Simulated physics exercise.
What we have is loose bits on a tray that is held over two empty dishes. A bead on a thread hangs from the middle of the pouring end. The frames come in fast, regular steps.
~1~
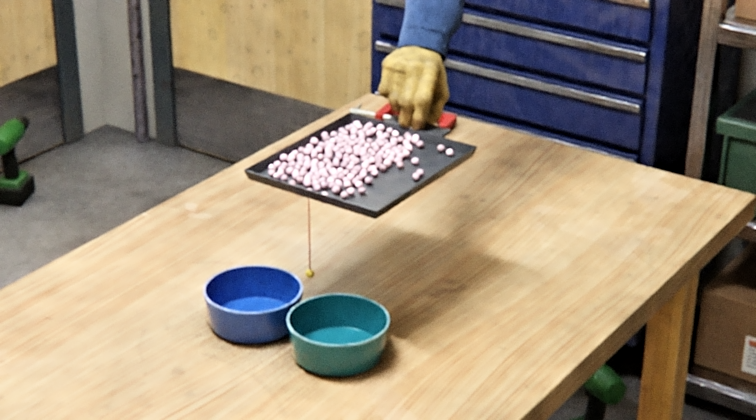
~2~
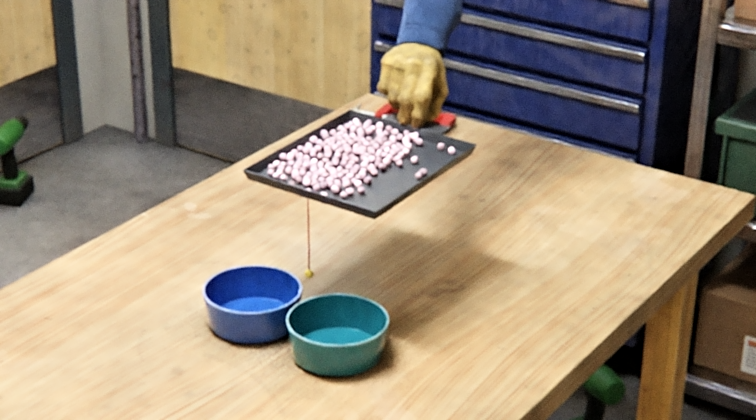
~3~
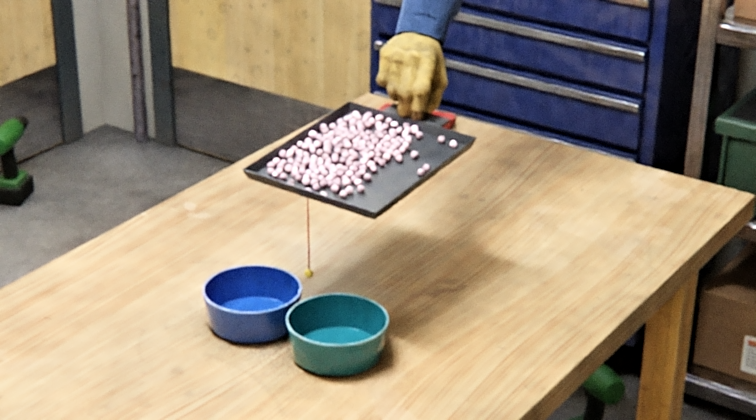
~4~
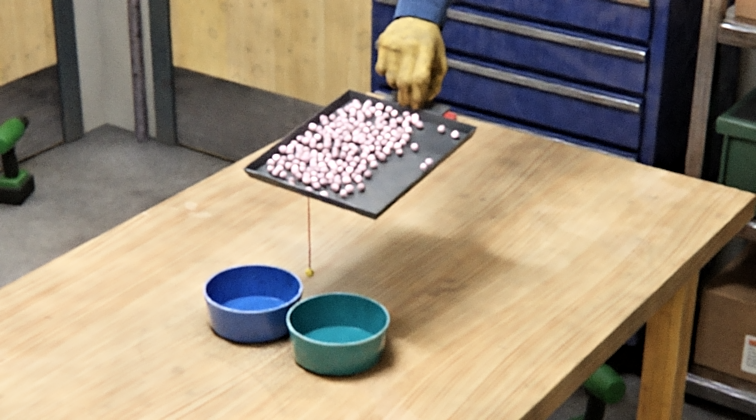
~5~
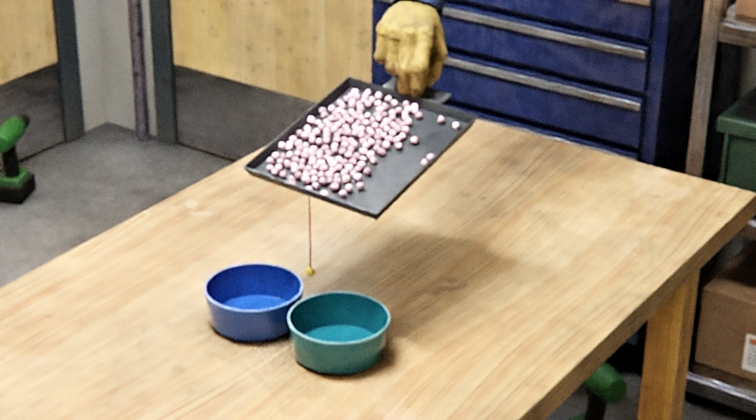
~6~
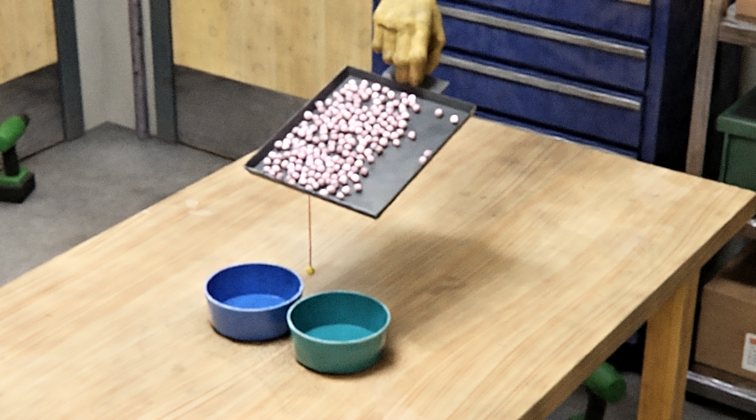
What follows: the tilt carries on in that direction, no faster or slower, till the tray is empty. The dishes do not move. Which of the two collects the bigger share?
The right dish gets more.
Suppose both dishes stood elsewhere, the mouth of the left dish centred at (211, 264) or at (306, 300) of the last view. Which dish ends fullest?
The first try: The right-hand dish. The second: Left.
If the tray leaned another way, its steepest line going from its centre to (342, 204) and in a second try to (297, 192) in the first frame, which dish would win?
The first try: The right dish. The second: The left-hand dish.
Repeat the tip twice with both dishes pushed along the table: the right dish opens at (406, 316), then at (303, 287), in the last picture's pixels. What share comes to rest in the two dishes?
In turn 60 and 50 in a hundred.
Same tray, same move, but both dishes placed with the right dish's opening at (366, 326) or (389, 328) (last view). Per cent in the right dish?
Near 40 % and 30 %.
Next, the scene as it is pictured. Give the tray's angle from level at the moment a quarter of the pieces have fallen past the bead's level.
Around 65° of tilt.
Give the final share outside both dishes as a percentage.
Some 10 per cent.
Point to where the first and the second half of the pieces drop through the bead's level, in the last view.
Early half (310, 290), late half (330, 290).
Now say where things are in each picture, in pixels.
The first frame shows corners of the pouring end (249, 169) and (376, 209), level; middle of the load (346, 158), sugar pearls; left dish (223, 322); right dish (308, 355); bead on its thread (310, 274).
The second frame shows corners of the pouring end (248, 169) and (375, 209), level; middle of the load (345, 156).
The third frame shows corners of the pouring end (248, 169) and (375, 209), tipped barely, lowest at the right corner; middle of the load (345, 152).
The fourth frame shows corners of the pouring end (248, 167) and (375, 210), tipped a little, lowest at the right corner; middle of the load (345, 146).
The fifth frame shows corners of the pouring end (248, 166) and (376, 210), tipped a little, lowest at the right corner; middle of the load (344, 140).
The sixth frame shows corners of the pouring end (248, 165) and (375, 211), tipped clearly, lowest at the right corner; middle of the load (341, 137), almost all on the move; left dish (223, 319); right dish (309, 352).
Just after the last frame, tray tipped steeply; roughly two thirds on the tray; about a tenth in the right dish; about a tenth in the left dish; roughly a quarter in the air.
A moment on, tray tipped right over; roughly two thirds in the right dish; roughly a third in the left dish; about a tenth outside both; about a tenth in the air.
Further on, tray tipped past a quarter turn; roughly two thirds in the right dish; roughly a third in the left dish; about a tenth outside both.
When it is over, tray tipped past a quarter turn; roughly two thirds in the right dish; roughly a third in the left dish; about a tenth outside both.
